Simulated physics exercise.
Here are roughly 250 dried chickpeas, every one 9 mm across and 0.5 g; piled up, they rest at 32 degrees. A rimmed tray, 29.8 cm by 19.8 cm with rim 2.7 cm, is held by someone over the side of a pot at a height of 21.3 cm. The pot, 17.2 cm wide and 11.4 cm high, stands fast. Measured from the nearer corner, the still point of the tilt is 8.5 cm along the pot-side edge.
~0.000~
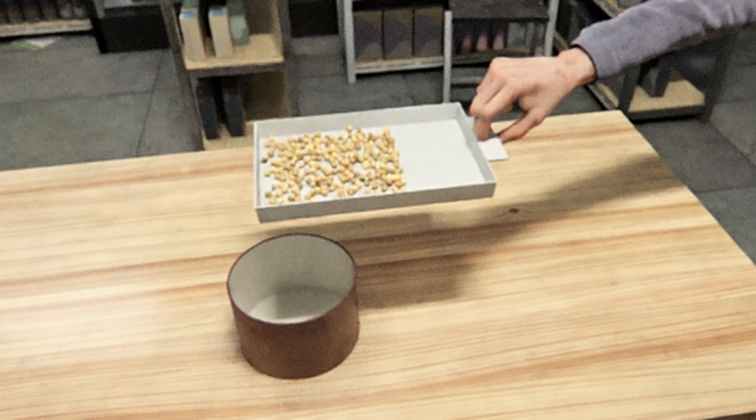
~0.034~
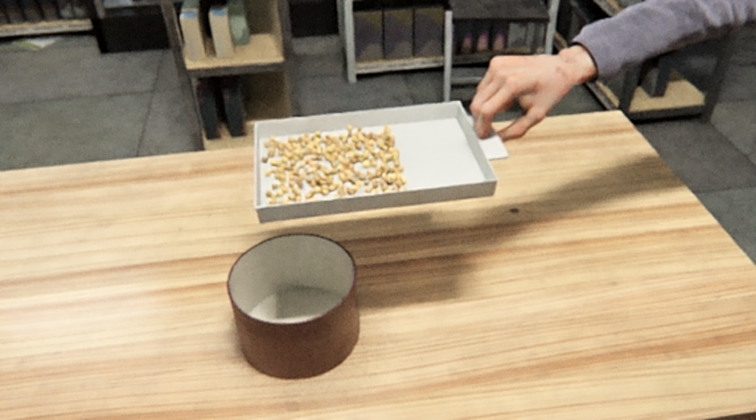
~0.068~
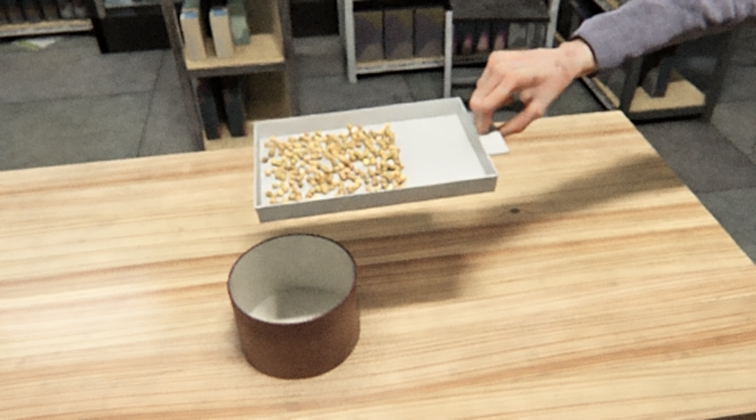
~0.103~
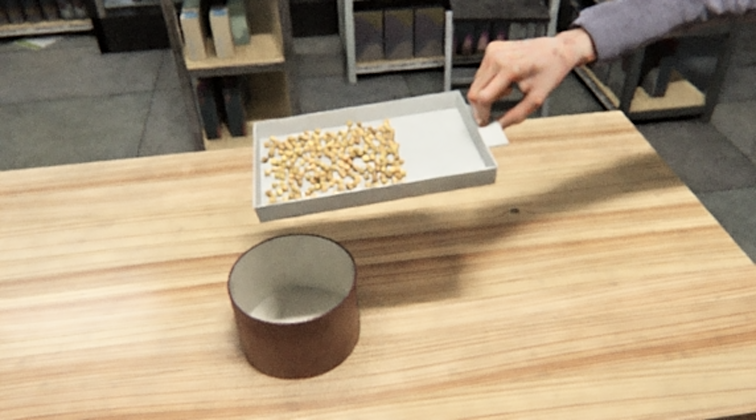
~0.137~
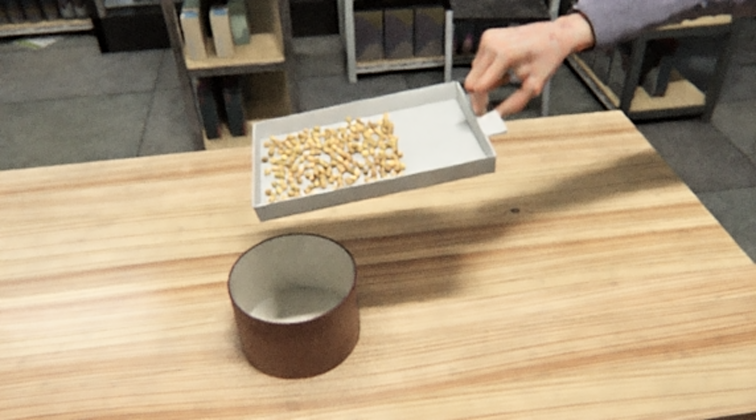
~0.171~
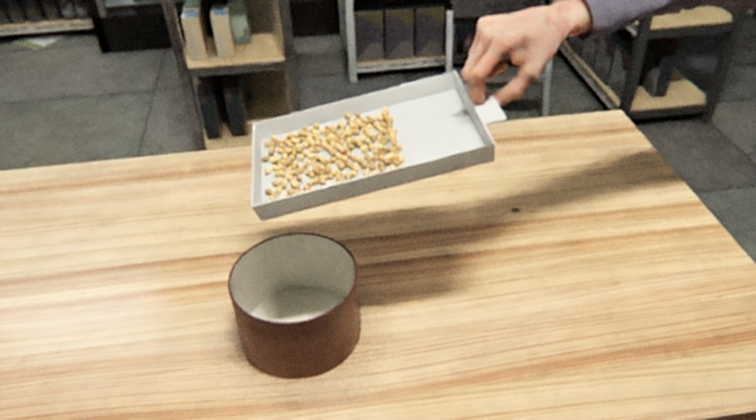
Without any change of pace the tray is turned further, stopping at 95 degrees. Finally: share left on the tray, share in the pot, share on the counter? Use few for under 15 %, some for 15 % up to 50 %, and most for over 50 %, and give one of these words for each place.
Tray: Few, pot: Few, counter: Most.
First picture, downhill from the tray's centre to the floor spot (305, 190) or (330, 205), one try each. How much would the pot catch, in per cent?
Approximately 65 percent, then 95 percent.
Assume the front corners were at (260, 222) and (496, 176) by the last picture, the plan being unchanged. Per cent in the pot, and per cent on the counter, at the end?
That works out as pot 90 and counter 5.
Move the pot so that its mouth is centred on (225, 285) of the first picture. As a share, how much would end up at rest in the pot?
It would come to around 30 percent.
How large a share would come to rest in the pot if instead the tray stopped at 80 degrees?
I'd say close to 0 percent.
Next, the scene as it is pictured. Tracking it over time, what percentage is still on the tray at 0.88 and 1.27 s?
Roughly 100 then 35.
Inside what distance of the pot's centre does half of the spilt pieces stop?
18 cm.
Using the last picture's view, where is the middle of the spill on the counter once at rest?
About (222, 279).
After 0.60 s, tilt 51 degrees; the tray holds 100 %, the pot 0 %.
After 0.88 s, tilt 78 degrees; the tray holds 100 %, the pot 0 %.
After 1.27 s, tilt 95 degrees; the tray holds 35 %, the pot 0 %.
By 2.4 s all is still; tray 5 %, pot 0 %, counter 95 %.
